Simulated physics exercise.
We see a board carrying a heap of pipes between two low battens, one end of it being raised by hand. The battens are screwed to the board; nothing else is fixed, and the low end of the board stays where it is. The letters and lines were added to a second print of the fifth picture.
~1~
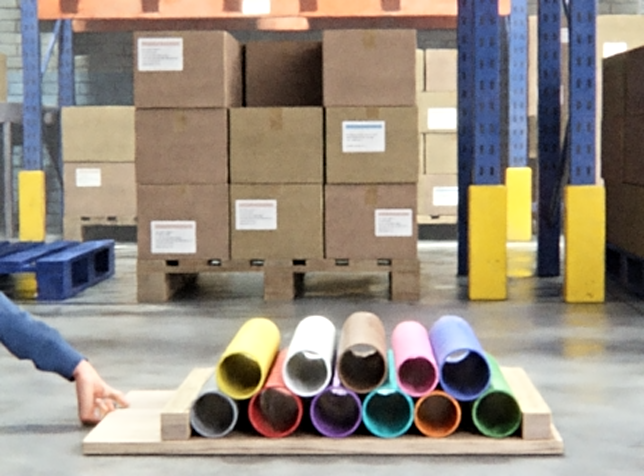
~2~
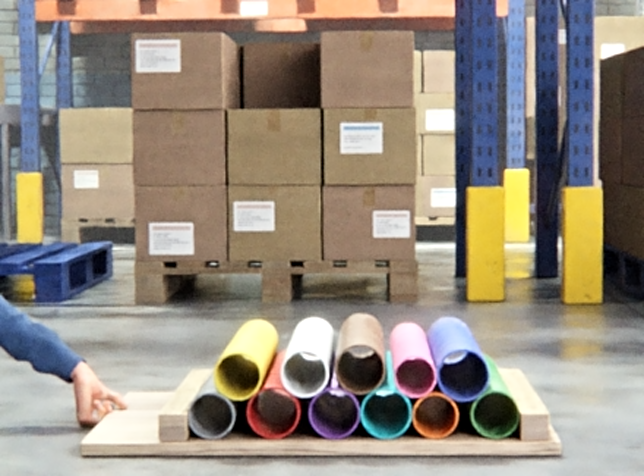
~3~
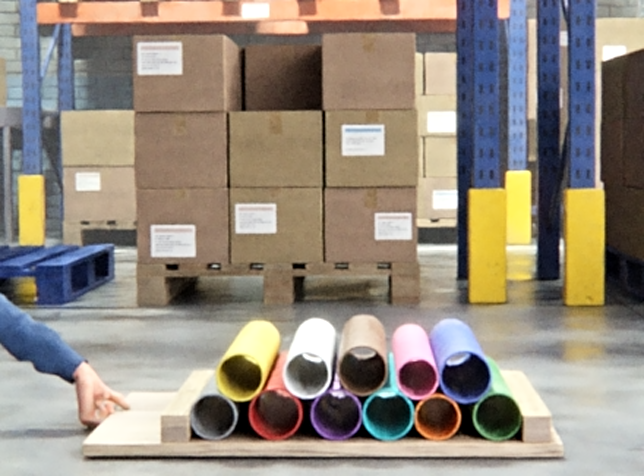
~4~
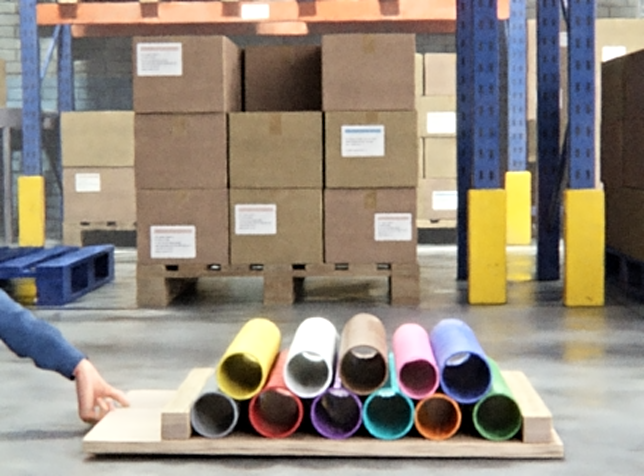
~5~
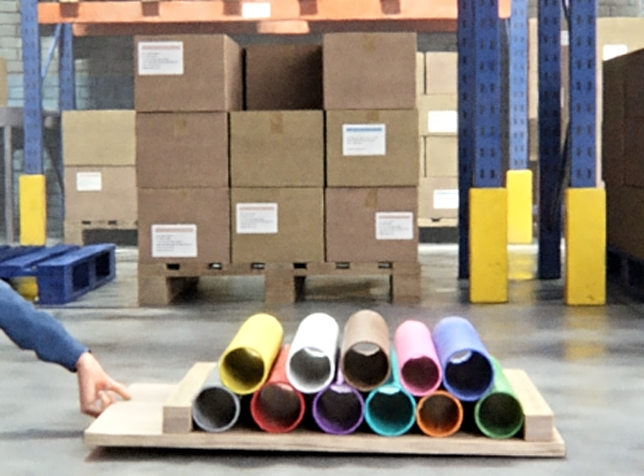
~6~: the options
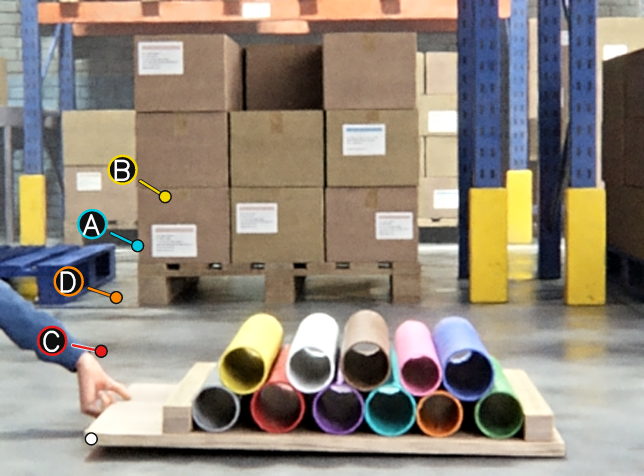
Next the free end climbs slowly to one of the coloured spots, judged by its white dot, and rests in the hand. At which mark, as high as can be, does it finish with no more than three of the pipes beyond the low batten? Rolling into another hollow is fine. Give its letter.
Up to A.
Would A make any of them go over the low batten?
At A: Yes.
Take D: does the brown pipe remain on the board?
The brown pipe: Yes.
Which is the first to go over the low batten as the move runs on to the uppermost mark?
First is the blue one.
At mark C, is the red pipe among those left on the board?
Yes.
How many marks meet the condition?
Three of them.
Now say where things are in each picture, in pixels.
The first frame shows red pipe (275, 411); purple pipe (336, 411); turquoise pipe (388, 412).
The second frame shows turquoise pipe (386, 413); orange pipe (435, 415).
The third frame shows board (326, 410); grey pipe (213, 416); red pipe (275, 414); pink pipe (417, 378).
The fourth frame shows board (326, 408); grey pipe (214, 414); red pipe (276, 412); orange pipe (437, 417).
The fifth frame shows board (328, 404); grey pipe (215, 408); red pipe (277, 407).
On the marked copy, A at (138, 246); B at (165, 197); C at (101, 351); D at (116, 297); the white dot at (91, 439).
With A. Early on, board at 17°.
Further on, board at 26°.
At the end, board at 26°, two over the low batten (blue, pink).
As for the rest, B five over the low batten; C none over the low batten; D none over the low batten.
